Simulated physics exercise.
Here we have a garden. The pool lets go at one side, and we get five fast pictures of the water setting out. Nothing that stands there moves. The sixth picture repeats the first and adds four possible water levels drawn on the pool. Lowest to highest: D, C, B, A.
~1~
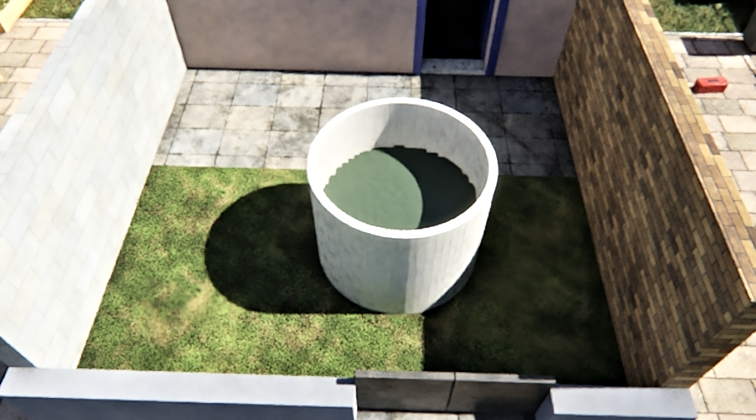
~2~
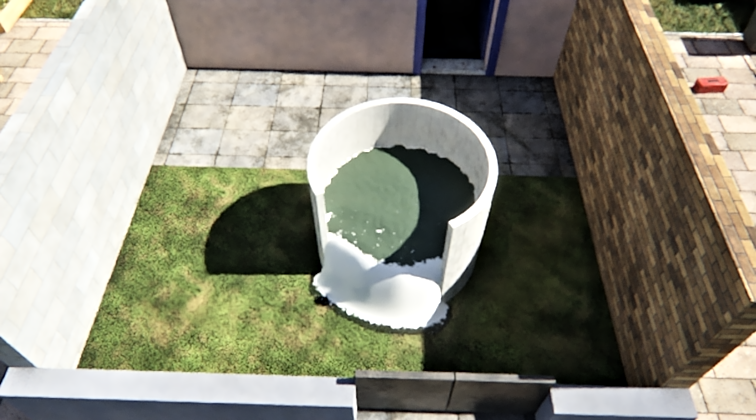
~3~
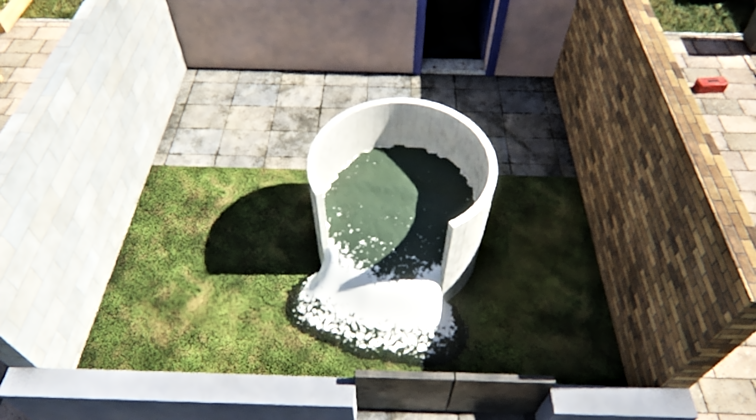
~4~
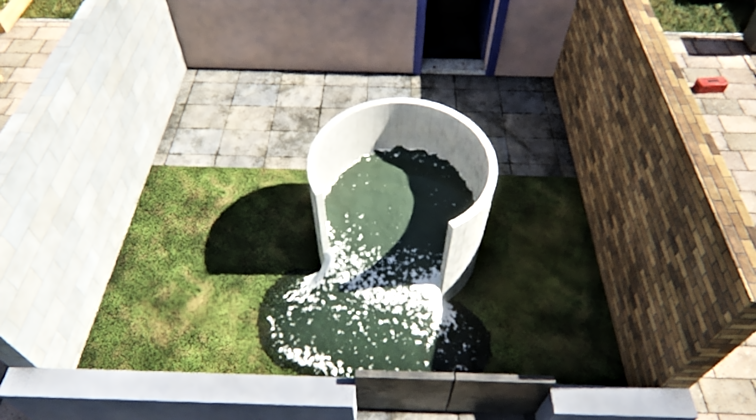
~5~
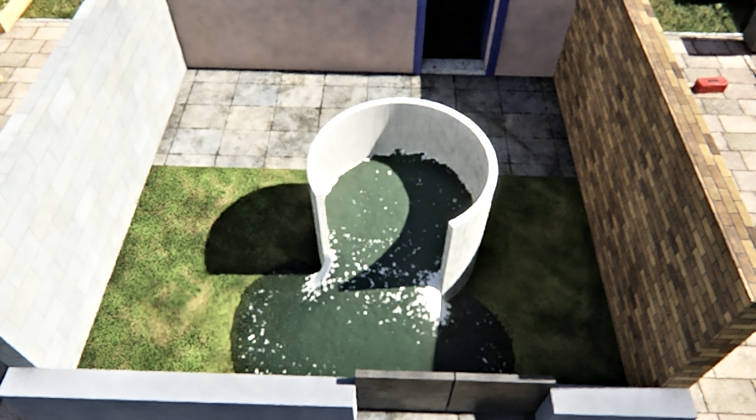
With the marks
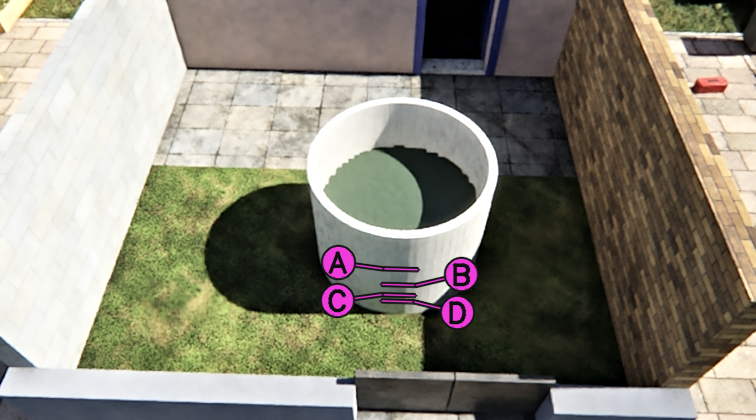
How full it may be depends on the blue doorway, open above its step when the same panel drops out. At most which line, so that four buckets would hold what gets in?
That is level A.
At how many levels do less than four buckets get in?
All four.
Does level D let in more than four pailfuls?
No.
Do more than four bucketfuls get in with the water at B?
No, that is safe.
On the marked copy, A at (399, 269); B at (399, 284); C at (398, 295); D at (398, 301); from the bottom up D, C, B, A.
For level A, a bucket or two gets in.
For level B, nothing gets over.
For level C, nothing gets over.
For level D, nothing gets over.
